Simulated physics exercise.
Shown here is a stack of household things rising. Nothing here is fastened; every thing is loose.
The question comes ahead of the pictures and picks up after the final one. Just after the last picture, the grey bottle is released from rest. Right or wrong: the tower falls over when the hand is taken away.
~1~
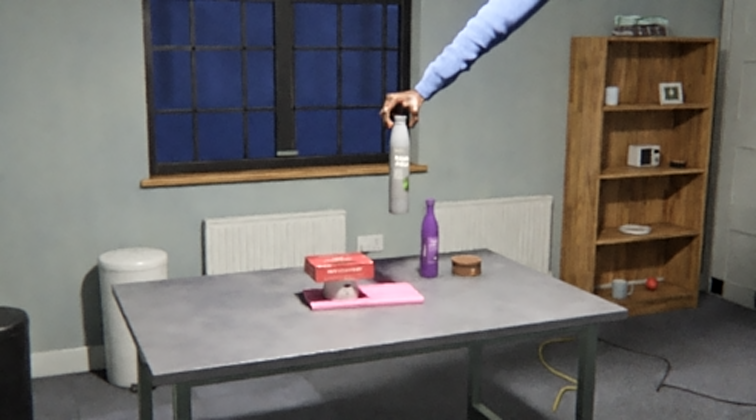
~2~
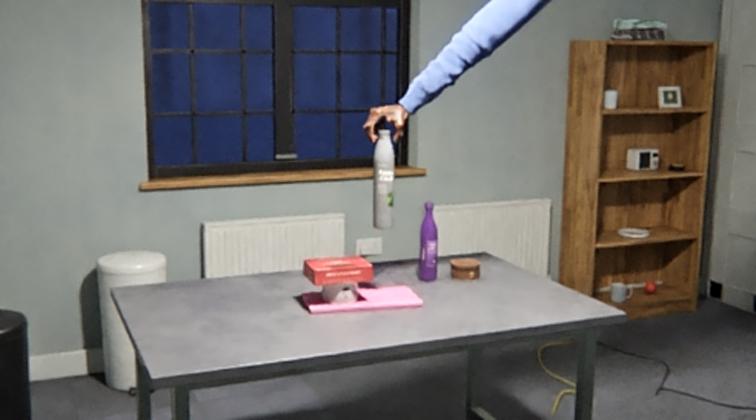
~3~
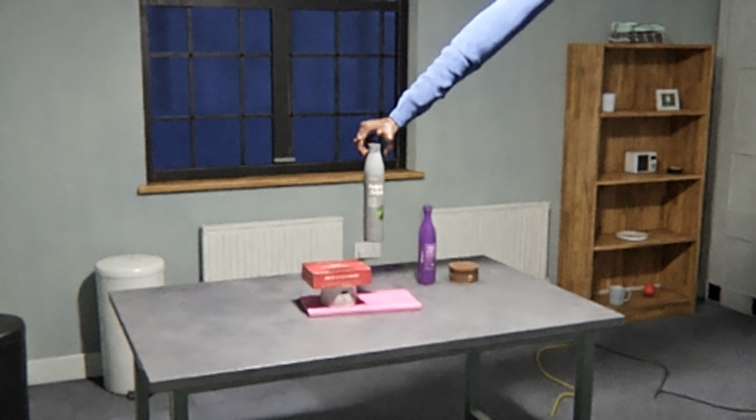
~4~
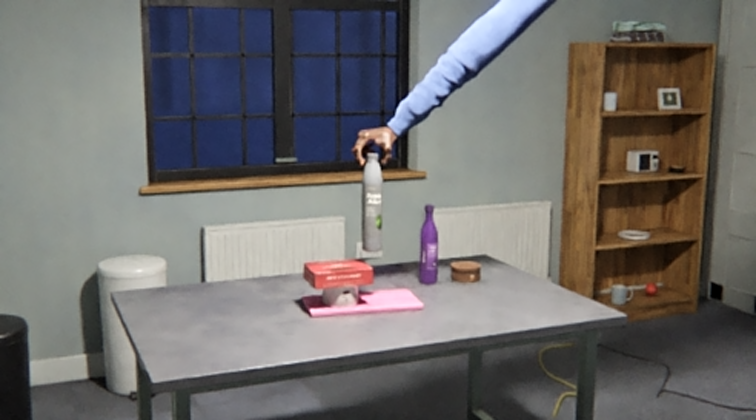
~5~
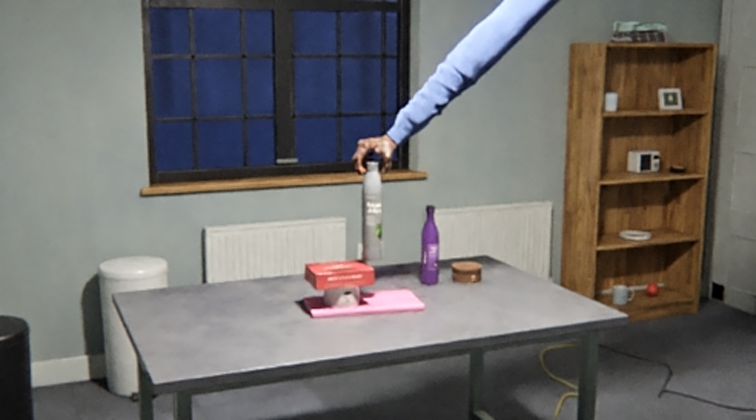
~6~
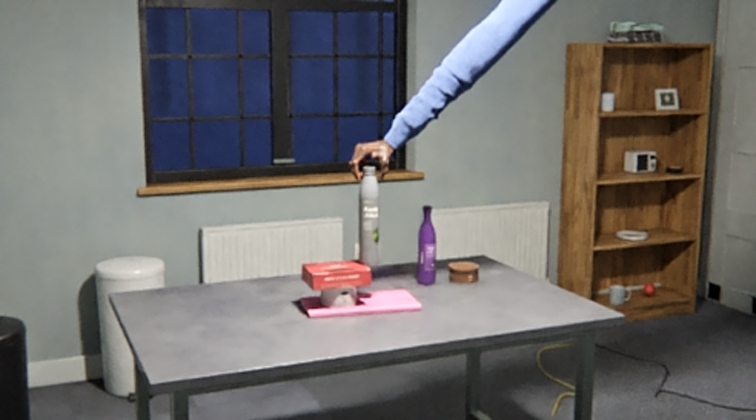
Right.
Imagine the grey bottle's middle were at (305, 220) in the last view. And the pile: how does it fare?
Afterwards the pile tumbles over.
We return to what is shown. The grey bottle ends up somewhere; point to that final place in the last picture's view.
Somewhere around (441, 290) in the last picture.
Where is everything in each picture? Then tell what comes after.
In the first picture, still above its spot; grey bottle (399, 165); purple bottle (430, 238).
In the second picture, still above its spot; grey bottle (384, 180); pink board (361, 299).
In the third picture, still above its spot; grey bottle (374, 193); white tub (339, 292).
In the fourth picture, still above its spot; grey bottle (372, 202); brown tub (466, 273).
In the fifth picture, still above its spot; grey bottle (372, 211); red packet (339, 274).
In the sixth picture, in place under the hand; grey bottle (369, 216); purple bottle (427, 245).
Then, 0.50 s on from there, grey bottle now fallen.
Then, 0.70 s on from there, things are still on the move.
In the end, fallen, grey bottle; the other 5 unmoved. At the end, from the last picture's camera, grey bottle near (441, 290). The pile comes apart.
